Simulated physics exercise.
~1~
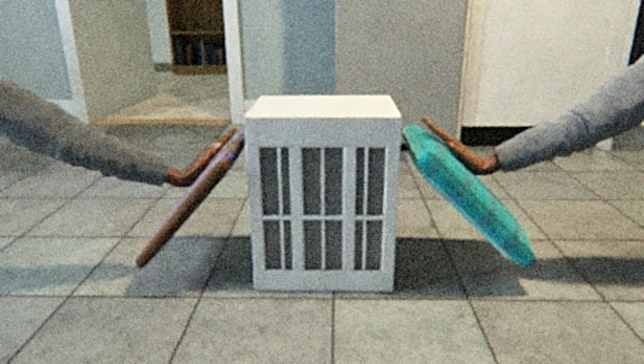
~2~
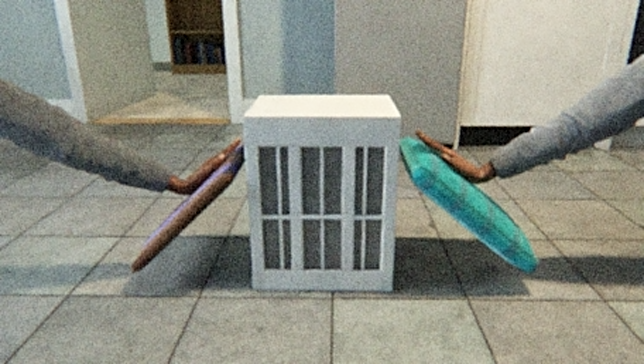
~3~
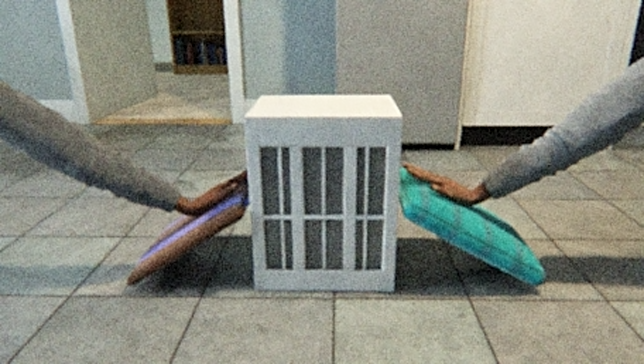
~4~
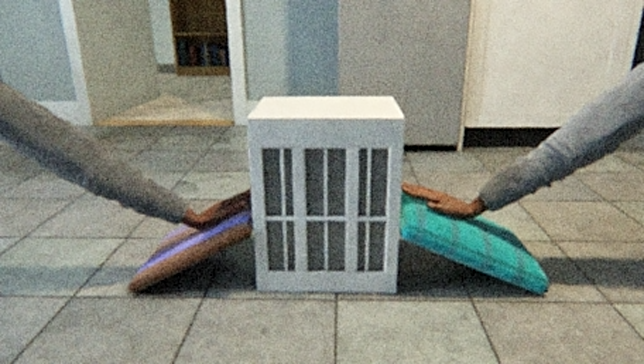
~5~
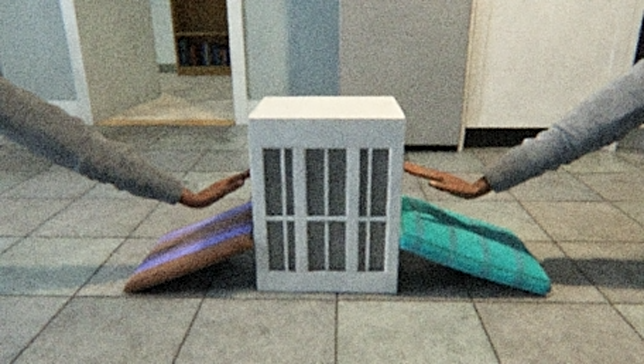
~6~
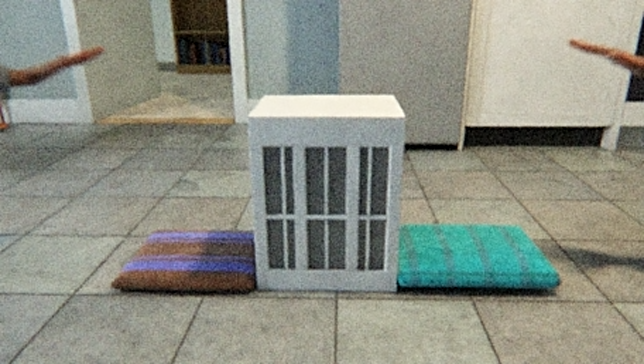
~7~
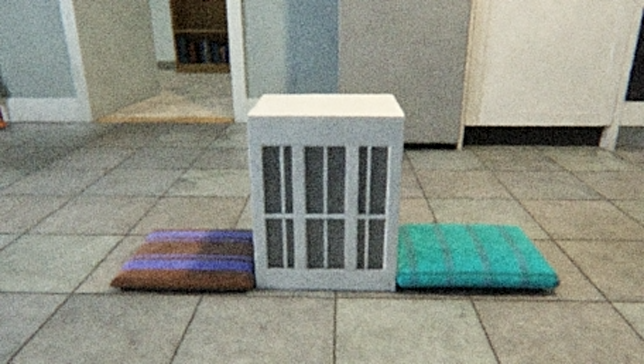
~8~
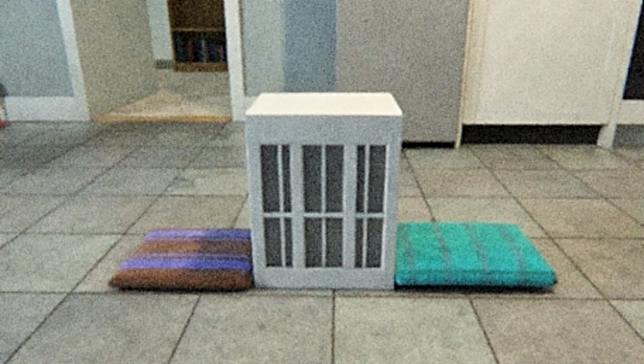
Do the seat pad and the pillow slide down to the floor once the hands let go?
Yes, both slip down after the hands let go. The brown seat pad ends flat on the floor to the left of the crate, and the turquoise pillow lies flat to the right.
